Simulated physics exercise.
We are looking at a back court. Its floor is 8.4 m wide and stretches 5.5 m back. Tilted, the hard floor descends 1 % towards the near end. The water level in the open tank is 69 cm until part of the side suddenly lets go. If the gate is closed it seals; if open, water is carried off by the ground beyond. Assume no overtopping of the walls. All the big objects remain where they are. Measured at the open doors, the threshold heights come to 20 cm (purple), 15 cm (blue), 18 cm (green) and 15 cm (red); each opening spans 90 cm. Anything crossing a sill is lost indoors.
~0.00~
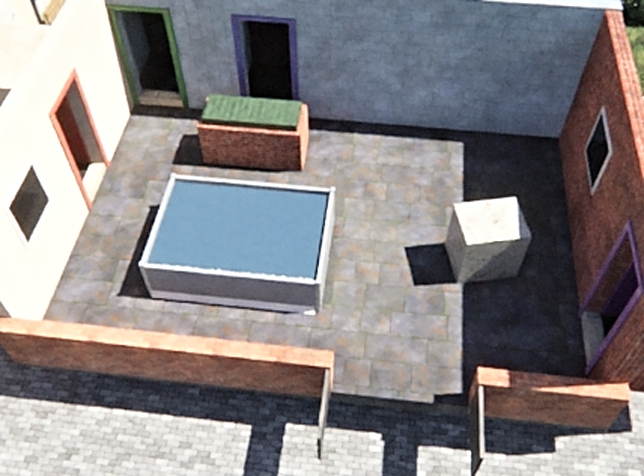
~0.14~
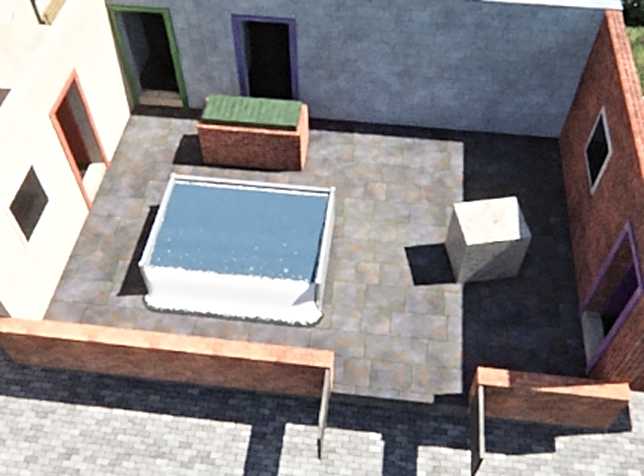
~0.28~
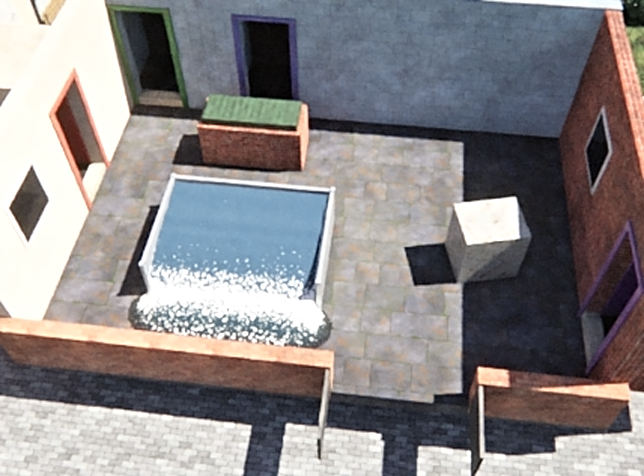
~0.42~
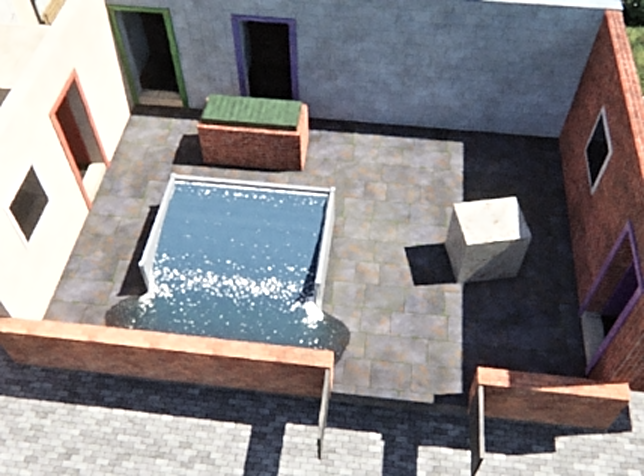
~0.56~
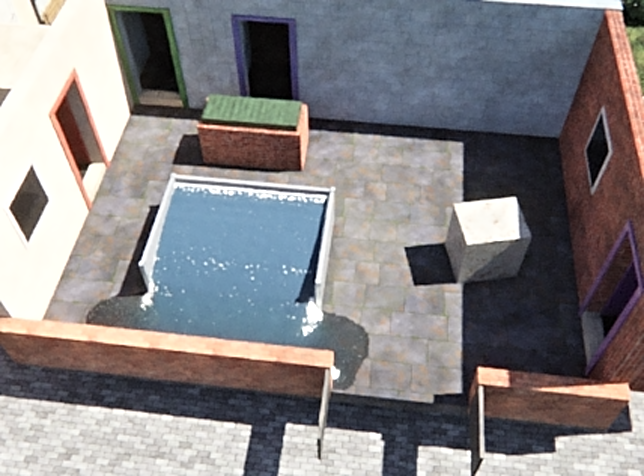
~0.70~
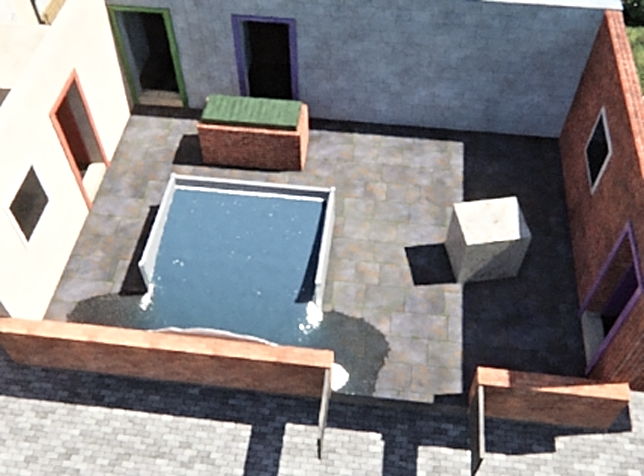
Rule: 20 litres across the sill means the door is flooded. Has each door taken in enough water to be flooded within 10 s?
Outcome: At the purple door the limit will not be outstripped; at the blue door the limit will not be outstripped; at the green door the limit will not be outstripped; at the red door the limit will not be outstripped.
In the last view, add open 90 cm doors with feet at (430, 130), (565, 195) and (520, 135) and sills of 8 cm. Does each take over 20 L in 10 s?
Taking them in order, the first gets too little, the second too little and the third too little.
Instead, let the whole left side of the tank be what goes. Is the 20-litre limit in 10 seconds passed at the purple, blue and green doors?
The purple door comes out less than that, the blue door less than that and the green door more than that.
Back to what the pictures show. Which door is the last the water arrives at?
It is the blue one.
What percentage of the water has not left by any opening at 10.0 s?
Around 86 percent of the water.
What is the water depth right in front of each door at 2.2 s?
Measured in centimetres, the purple door gives 0, the blue door 0, the green door 0 and the red door 3.
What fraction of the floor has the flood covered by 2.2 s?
Wet share: Near 35 percent.
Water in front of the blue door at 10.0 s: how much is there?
Around 5.5 cm deep.
After 1.4 s water covers 15 % of the floor and is deepest (55 cm) near (205, 362); purple door not reached, blue door not reached, green door not reached, red door not reached.
After 2.2 s water covers 35 % of the floor and is deepest (48 cm) near (32, 343); purple door not reached, blue door not reached, green door not reached, red door 3 cm at the sill, 0 L in.
After 3.5 s water covers 55 % of the floor and is deepest (26 cm) near (32, 343); purple door 19 cm at the sill, 1 L in, blue door not reached, green door 21 cm at the sill, 0 L in, red door 7 cm at the sill, 0 L in.
After 6.0 s water covers 80 % of the floor and is deepest (18 cm) near (32, 343); purple door 9 cm at the sill, 1 L in, blue door 6 cm at the sill, 0 L in, green door 16 cm at the sill, 4 L in, red door 5 cm at the sill, 0 L in.
After 10.0 s water covers 100 % of the floor and is deepest (13 cm) near (563, 220); purple door 8 cm at the sill, 1 L in, blue door 6 cm at the sill, 0 L in, green door 10 cm at the sill, 5 L in, red door 9 cm at the sill, 0 L in.
